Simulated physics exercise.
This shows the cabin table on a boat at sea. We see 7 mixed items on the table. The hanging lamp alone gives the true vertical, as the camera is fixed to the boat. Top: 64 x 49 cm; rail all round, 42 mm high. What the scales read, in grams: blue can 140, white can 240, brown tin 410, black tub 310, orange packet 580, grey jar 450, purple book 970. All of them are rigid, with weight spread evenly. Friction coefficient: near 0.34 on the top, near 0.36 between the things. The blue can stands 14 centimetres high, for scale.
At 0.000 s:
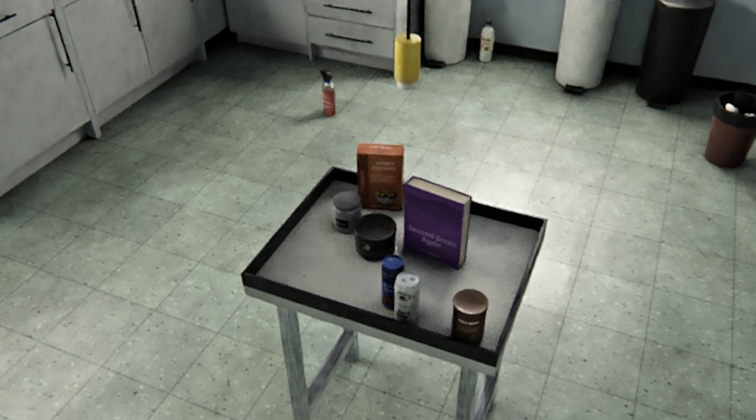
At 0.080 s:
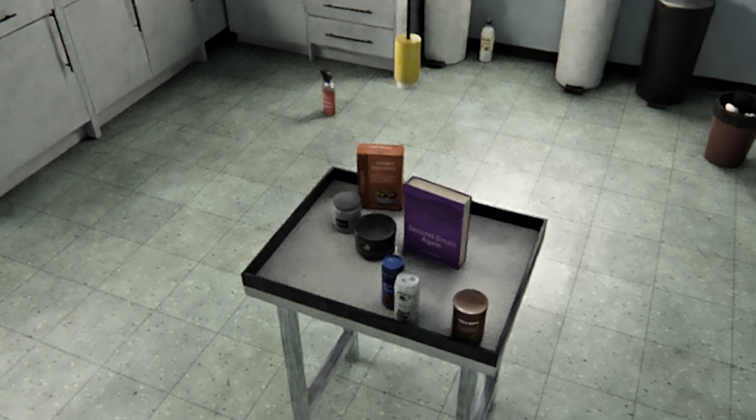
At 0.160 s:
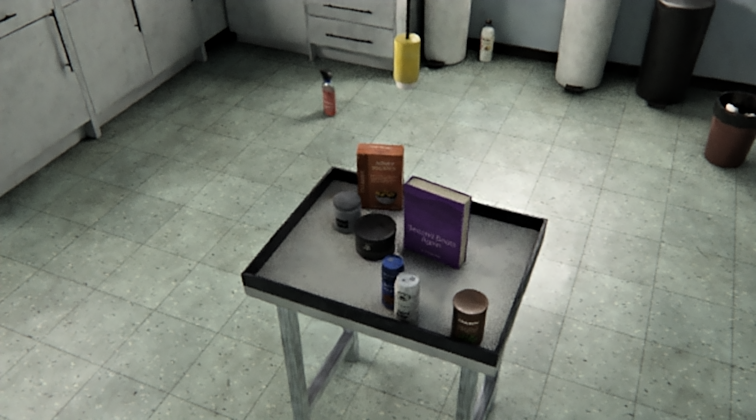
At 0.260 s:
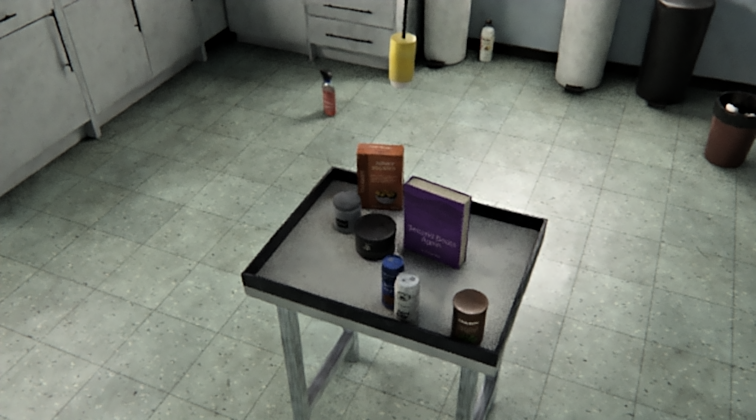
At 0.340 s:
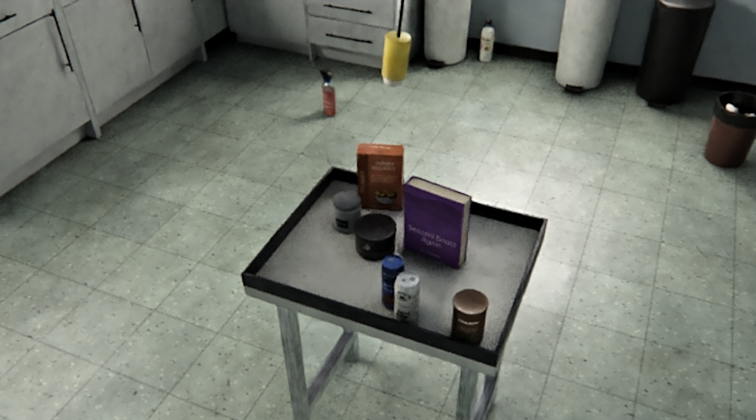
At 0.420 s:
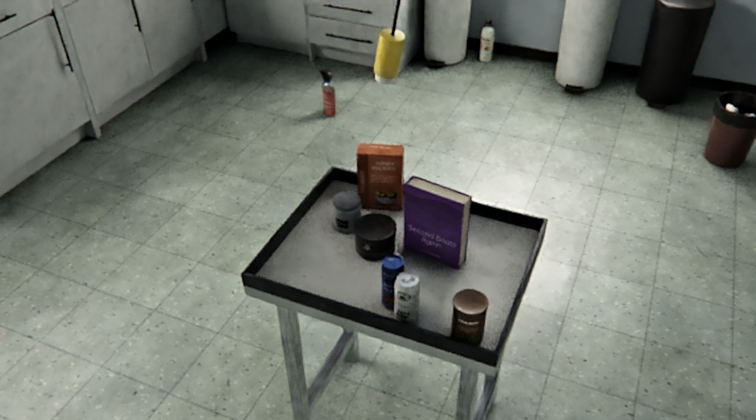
Tiled room with a railed table of seven still items, a yellow hanging object behind staying steady, then swinging slightly left.
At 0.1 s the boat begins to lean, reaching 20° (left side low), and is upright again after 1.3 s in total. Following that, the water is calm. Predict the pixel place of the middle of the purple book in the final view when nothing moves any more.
The middle of the purple book lies at about (433, 222).
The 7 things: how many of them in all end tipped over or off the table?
That makes 0.
After 0.82 s, boat heeled 19°, left side down.
After 0.92 s, boat heeled 17°, left side down.
After 1.22 s, boat heeled 4°, left side down.
At rest (1.9 s), all 7 in place, give or take 5 cm. In the last view, purple book near (433, 222).
